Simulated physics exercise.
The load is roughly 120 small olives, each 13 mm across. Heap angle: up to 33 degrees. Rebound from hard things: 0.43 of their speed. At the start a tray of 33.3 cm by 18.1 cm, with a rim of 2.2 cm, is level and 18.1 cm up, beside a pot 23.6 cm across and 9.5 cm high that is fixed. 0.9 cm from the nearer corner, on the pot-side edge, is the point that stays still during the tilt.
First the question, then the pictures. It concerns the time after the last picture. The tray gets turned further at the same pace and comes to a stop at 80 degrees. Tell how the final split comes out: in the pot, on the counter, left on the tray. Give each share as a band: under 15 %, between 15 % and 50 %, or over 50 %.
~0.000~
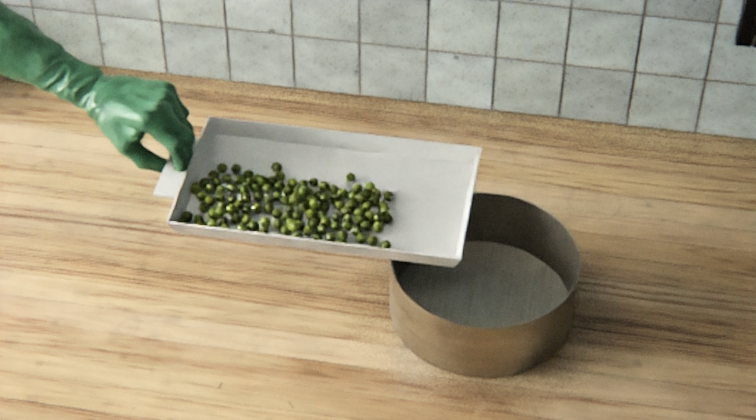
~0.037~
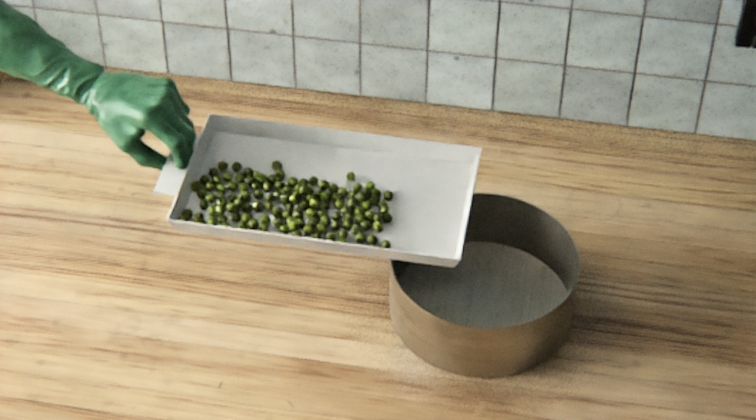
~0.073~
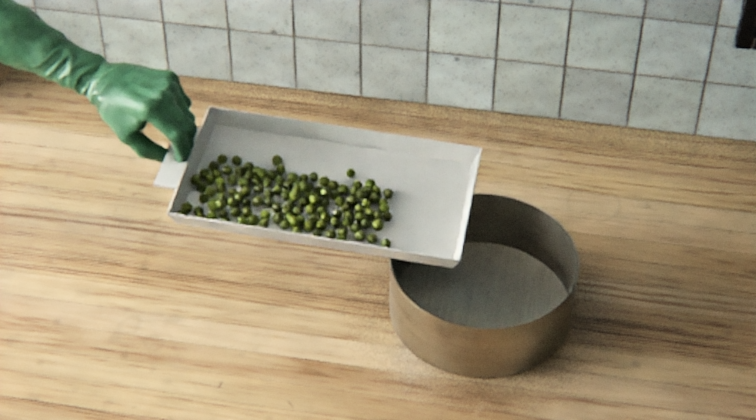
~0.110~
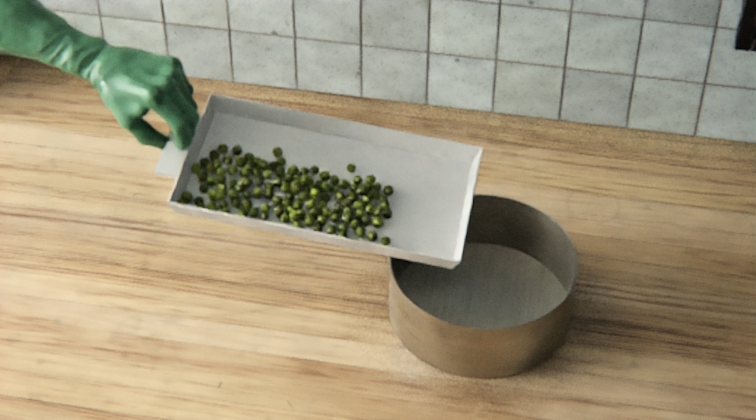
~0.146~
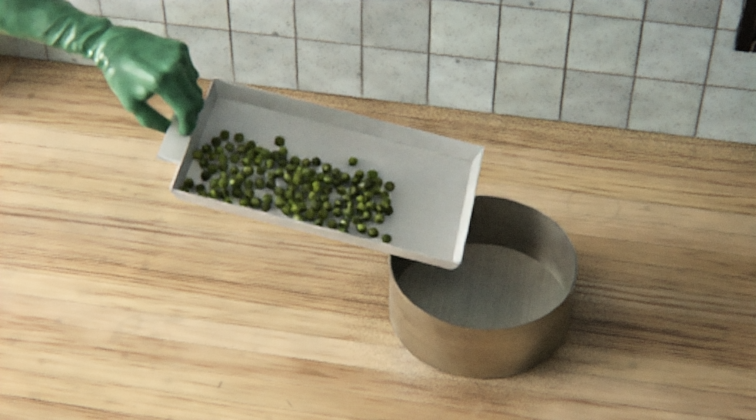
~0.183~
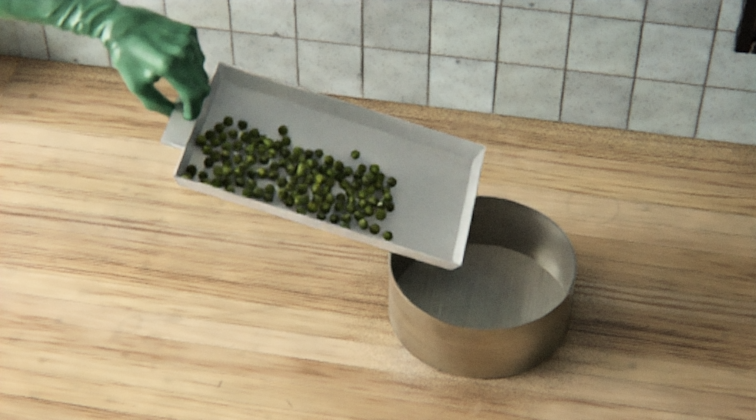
One by one: Pot: That should get a moderate amount. Counter: That should get more than half. Tray: That should get only a little.
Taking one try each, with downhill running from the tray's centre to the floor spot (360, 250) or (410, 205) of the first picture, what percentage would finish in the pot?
Roughly 0 per cent on the first try and 80 per cent on the second.
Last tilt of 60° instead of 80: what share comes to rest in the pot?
That would be around 20 percent.
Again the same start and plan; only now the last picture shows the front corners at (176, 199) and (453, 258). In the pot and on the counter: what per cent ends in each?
Pot 0 % / counter 100 %.
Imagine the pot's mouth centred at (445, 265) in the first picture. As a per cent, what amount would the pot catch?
Roughly 25 percent would end up there.
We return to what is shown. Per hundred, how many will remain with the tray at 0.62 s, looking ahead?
About 95 per cent.
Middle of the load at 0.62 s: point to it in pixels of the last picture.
The middle of the load should be near (457, 228) then.
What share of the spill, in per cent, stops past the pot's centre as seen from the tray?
Share: Around 100 %.
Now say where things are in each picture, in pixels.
Tray tilt 0 degrees, front corners at (175, 218) and (455, 253); middle of the pieces at (289, 210); pot at (485, 257), in the first picture.
Tray tilt 1 degrees, front corners at (175, 216) and (454, 253); middle of the pieces at (289, 208), in the second picture.
Tray tilt 3 degrees, front corners at (176, 209) and (454, 254); middle of the pieces at (289, 204), in the third picture.
Tray tilt 6 degrees, front corners at (176, 199) and (454, 255), lowest corner right front; middle of the pieces at (290, 197), in the fourth picture.
Tray tilt 11 degrees, front corners at (179, 186) and (455, 257), lowest corner right front; middle of the pieces at (292, 189), in the fifth picture.
Tray tilt 15 degrees, front corners at (182, 173) and (456, 258), lowest corner right front; middle of the pieces at (294, 180); pot at (483, 259). Its pace works out near 125 degrees a second, in the sixth picture.
After 0.44 s, tilt 47 degrees; the tray holds 100 %, the pot 0 %.
After 0.62 s, tilt 69 degrees; the tray holds 95 %, the pot 0 %.
After 0.92 s, tilt 80 degrees; the tray holds 10 %, the pot 30 %.
In the end, at 1.9 s, pot 35 %, counter 65 %, tray 0 %.
